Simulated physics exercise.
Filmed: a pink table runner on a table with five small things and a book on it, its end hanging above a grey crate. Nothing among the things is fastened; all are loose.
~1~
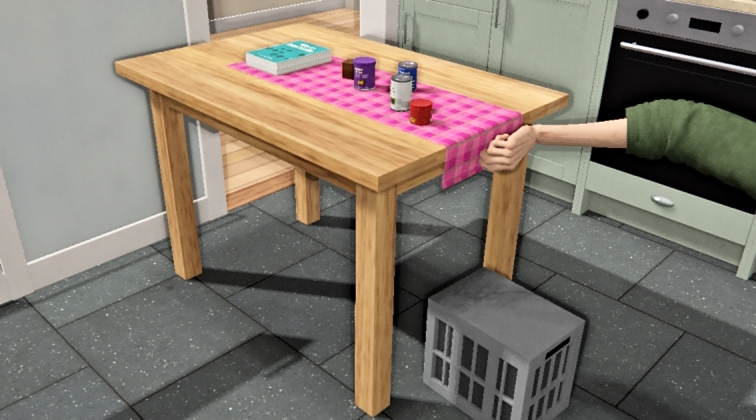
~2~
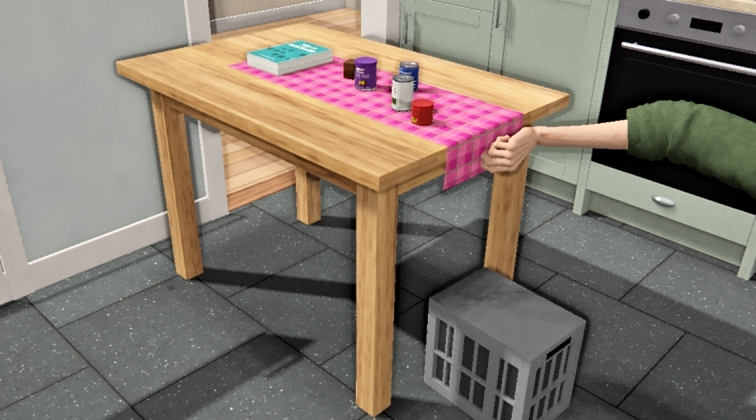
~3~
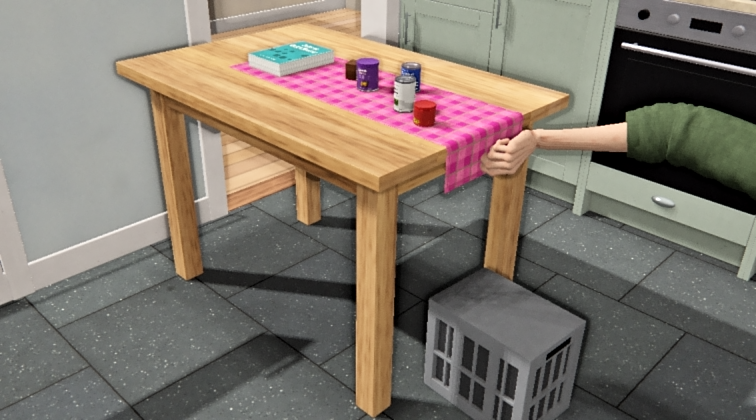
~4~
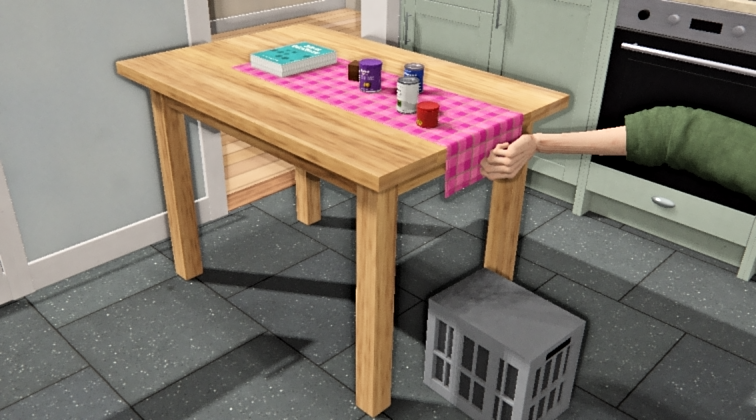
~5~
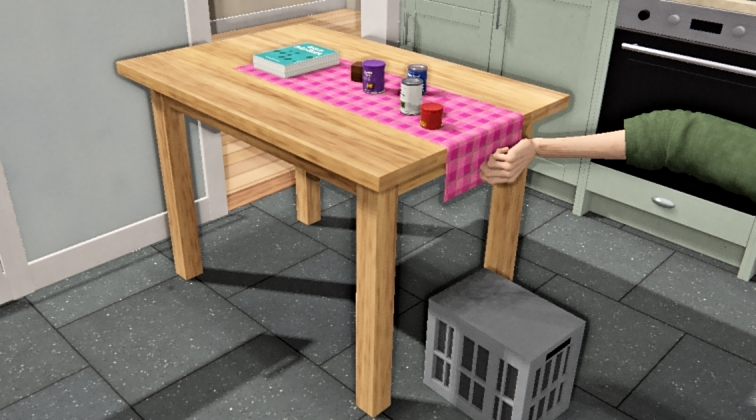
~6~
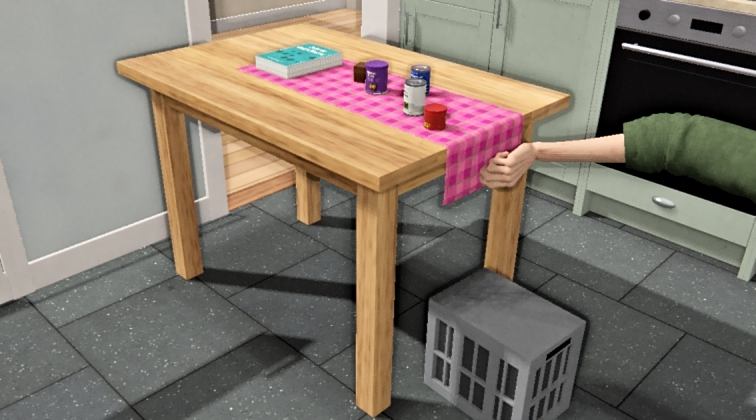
A hand slowly pulled a pink checked runner a little way down over the table's right end, and the book and small containers on it slid along toward the edge, above a grey crate.
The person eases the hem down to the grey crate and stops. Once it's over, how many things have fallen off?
The number that drops will be three.
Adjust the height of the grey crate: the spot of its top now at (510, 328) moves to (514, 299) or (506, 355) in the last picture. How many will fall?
First case 2, second case 4.
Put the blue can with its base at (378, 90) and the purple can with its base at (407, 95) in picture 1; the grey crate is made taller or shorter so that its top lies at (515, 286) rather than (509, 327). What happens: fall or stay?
So the blue can stays there, and the purple can stays there.
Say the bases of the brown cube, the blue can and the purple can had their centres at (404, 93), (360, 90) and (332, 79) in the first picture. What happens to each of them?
In the end the brown cube is no longer on top, the blue can is still on top, and the purple can is still on top.
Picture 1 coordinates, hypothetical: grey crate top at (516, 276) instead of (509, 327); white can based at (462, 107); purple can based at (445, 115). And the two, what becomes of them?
The white can does not stay aboard, and the purple can does not stay aboard.
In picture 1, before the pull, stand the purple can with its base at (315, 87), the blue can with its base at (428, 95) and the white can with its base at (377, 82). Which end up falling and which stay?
Outcome: Purple can stays aboard, blue can falls away, white can stays aboard.
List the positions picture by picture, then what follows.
In the first frame, hem (443, 189); red pot (421, 102); white can (402, 77); blue can (408, 64); purple can (365, 60); brown cube (353, 61); top of the crate (509, 327).
In the second frame, hem (443, 190); red pot (423, 103).
In the third frame, hem (445, 193); white can (406, 79).
In the fourth frame, hem (445, 198); blue can (414, 66); top of the crate (510, 328).
In the fifth frame, hem (444, 202); purple can (374, 63).
In the sixth frame, hem (443, 205); red pot (436, 107); white can (415, 82); blue can (421, 68); purple can (377, 63); brown cube (365, 64).
Soon after, hem near (478, 256); red pot gone.
Then, hem on the crate; red pot, white can and blue can gone.
At rest, hem on the crate; red pot, white can and blue can gone. Over the edge go three.
